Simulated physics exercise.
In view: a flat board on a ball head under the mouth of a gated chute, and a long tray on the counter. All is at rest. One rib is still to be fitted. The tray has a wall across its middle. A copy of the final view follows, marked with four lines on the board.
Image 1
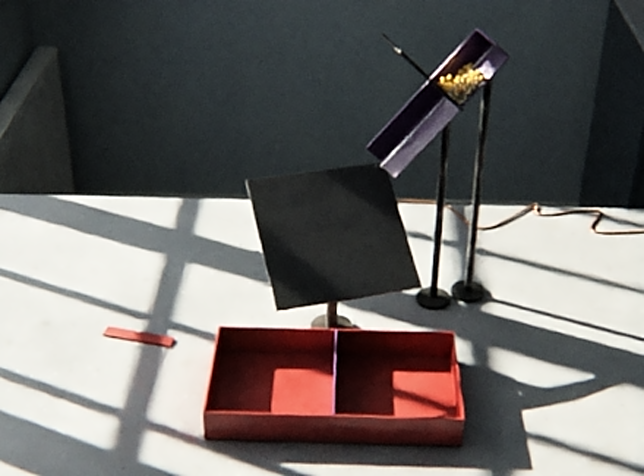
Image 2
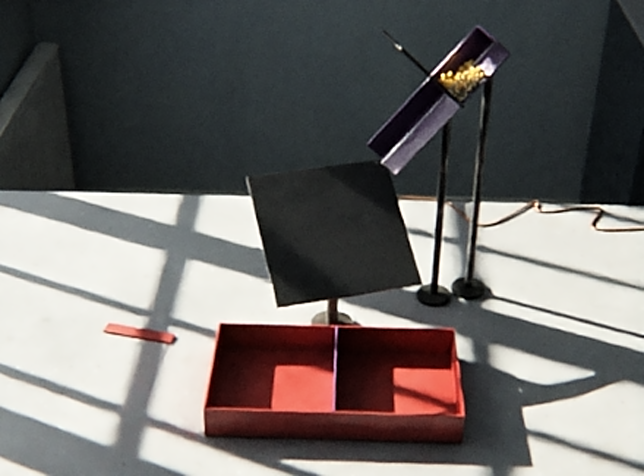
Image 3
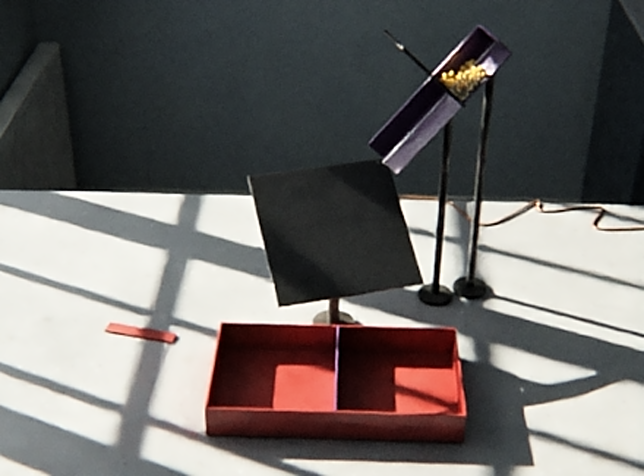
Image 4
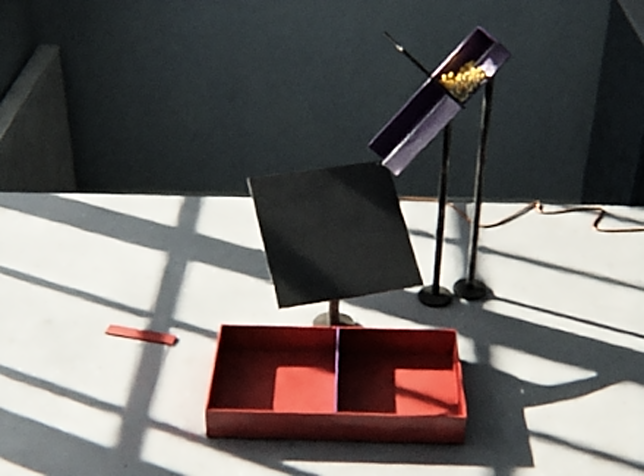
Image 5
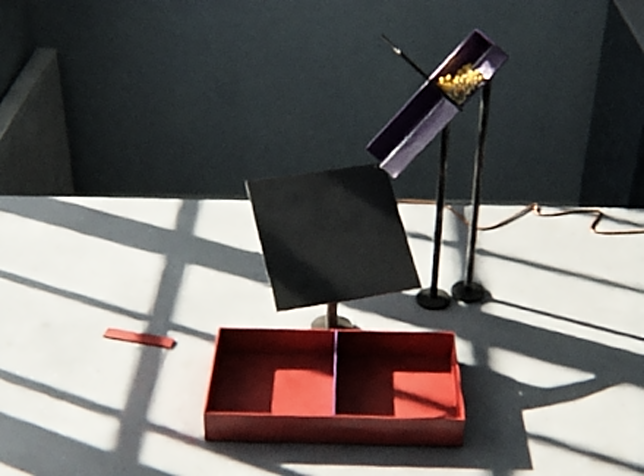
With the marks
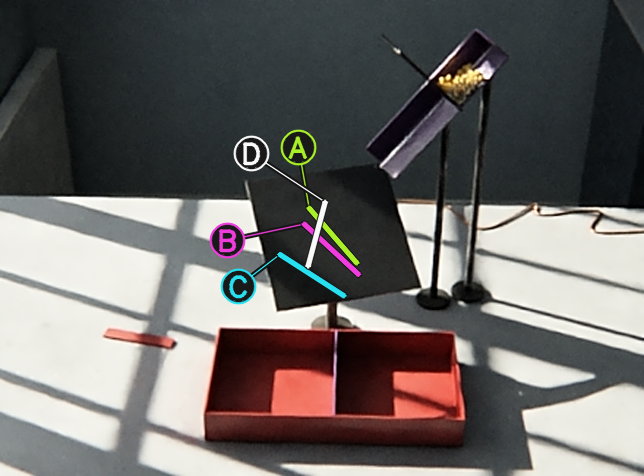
On a pale counter striped with shadows, a purple chute holding small yellow pieces sloped above a tilted black board and a divided red tray, and nothing moved apart from a slight wobble of the view.
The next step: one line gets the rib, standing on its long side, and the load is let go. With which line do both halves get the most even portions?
I would pick line D.
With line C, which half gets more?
Right.
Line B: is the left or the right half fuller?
The right half.
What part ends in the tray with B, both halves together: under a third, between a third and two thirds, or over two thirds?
Over two thirds.
On the marked copy, line A from (309, 208) to (356, 262); line B from (304, 224) to (358, 274); line C from (279, 254) to (343, 295); line D from (325, 202) to (308, 266).
With A, of what is caught, just a few in the left half, almost all in the right.
With B, of what is caught, just a few in the left half, almost all in the right.
With C, of what is caught, just a few in the left half, almost all in the right.
With D, of what is caught, roughly half in the left half, roughly half in the right.
